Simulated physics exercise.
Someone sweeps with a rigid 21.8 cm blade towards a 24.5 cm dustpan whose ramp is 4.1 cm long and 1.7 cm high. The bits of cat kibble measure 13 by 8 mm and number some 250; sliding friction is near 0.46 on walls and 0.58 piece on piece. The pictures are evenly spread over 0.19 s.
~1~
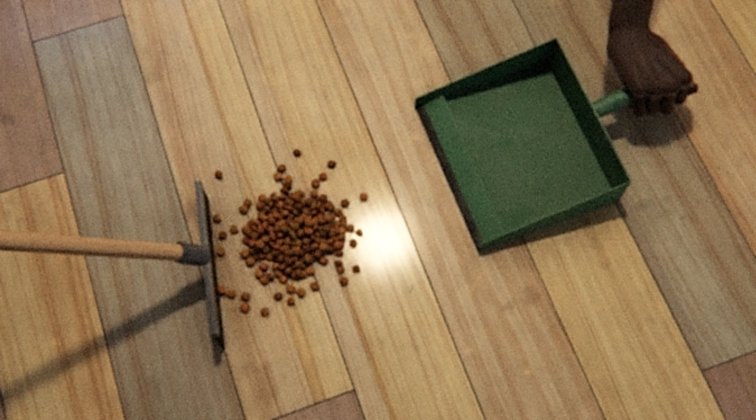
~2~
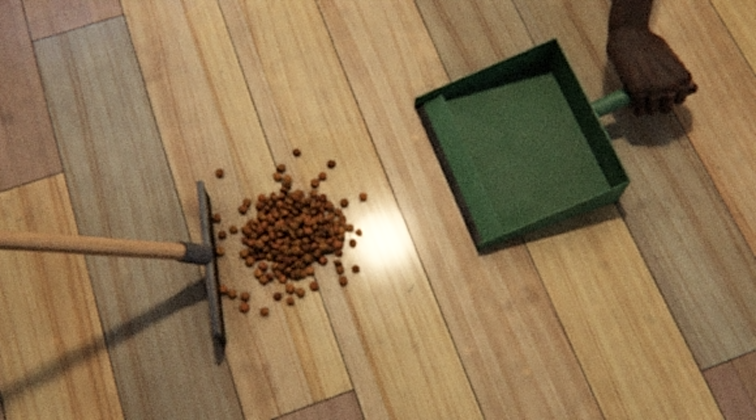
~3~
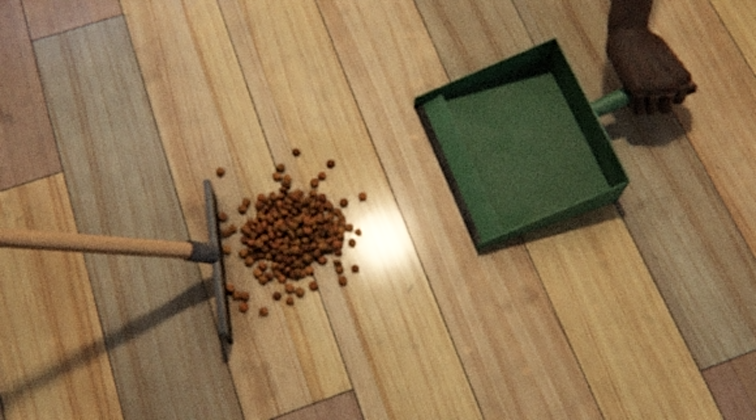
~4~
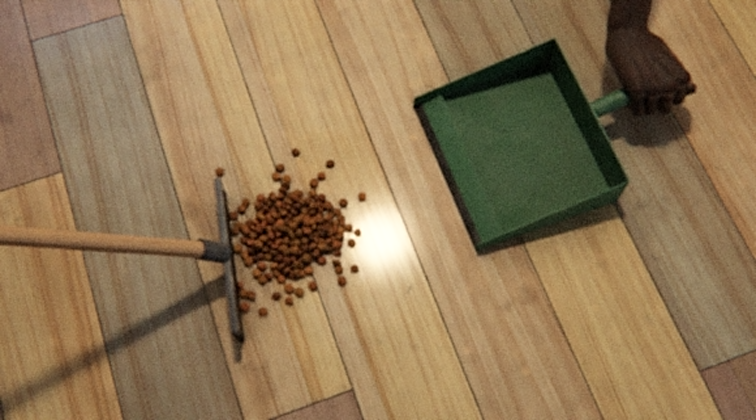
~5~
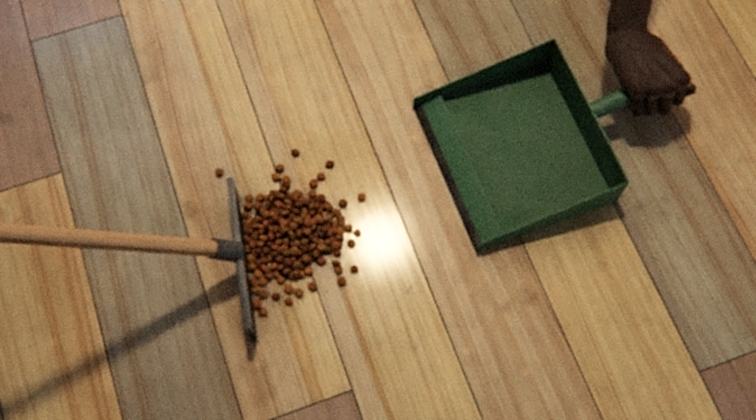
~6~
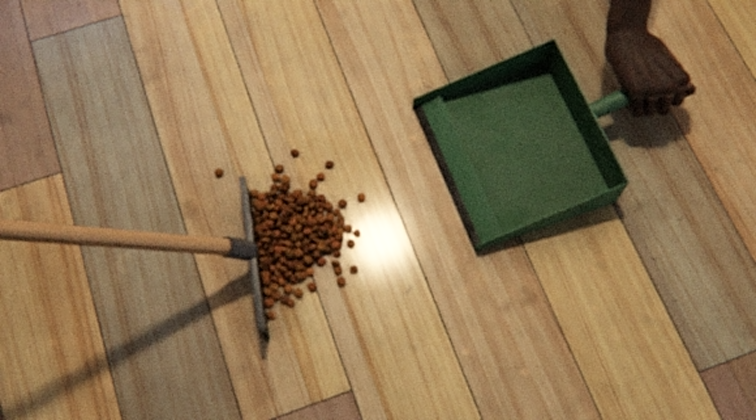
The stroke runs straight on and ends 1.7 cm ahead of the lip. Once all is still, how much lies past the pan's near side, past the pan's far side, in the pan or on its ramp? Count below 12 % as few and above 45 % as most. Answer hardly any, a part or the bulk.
Near side a part, far side hardly any, pan a part.
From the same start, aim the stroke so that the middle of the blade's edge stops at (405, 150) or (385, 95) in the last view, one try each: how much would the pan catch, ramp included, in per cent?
About 15 and 0 per cent.
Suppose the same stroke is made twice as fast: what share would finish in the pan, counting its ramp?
In that case some 40 per cent.
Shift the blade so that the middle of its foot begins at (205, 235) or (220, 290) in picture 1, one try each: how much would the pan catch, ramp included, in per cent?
Some 25 and 25 per cent.
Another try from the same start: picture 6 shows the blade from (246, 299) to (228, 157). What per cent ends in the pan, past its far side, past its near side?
Pan 0, far 15, near 0.
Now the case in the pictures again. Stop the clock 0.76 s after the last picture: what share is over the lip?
Near 25 per cent so far.
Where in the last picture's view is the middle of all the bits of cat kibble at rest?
Around (454, 215).
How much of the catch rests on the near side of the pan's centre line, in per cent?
Some 90 per cent.
Then, 0.27 s after the last picture, middle of the blade 17 cm from the lip; 0 % over the lip, far side 0 %, near side 5 %.
Then, 0.46 s after the last picture, middle of the blade 8 cm from the lip; 0 % over the lip, far side 0 %, near side 15 %.
Then, 0.76 s after the last picture, middle of the blade 4 cm from the lip; 25 % over the lip, far side 0 %, near side 20 %.
In the end, near side 20 %, far side 0 %, pan 25 %, in front of the lip or behind the blade 55 %.
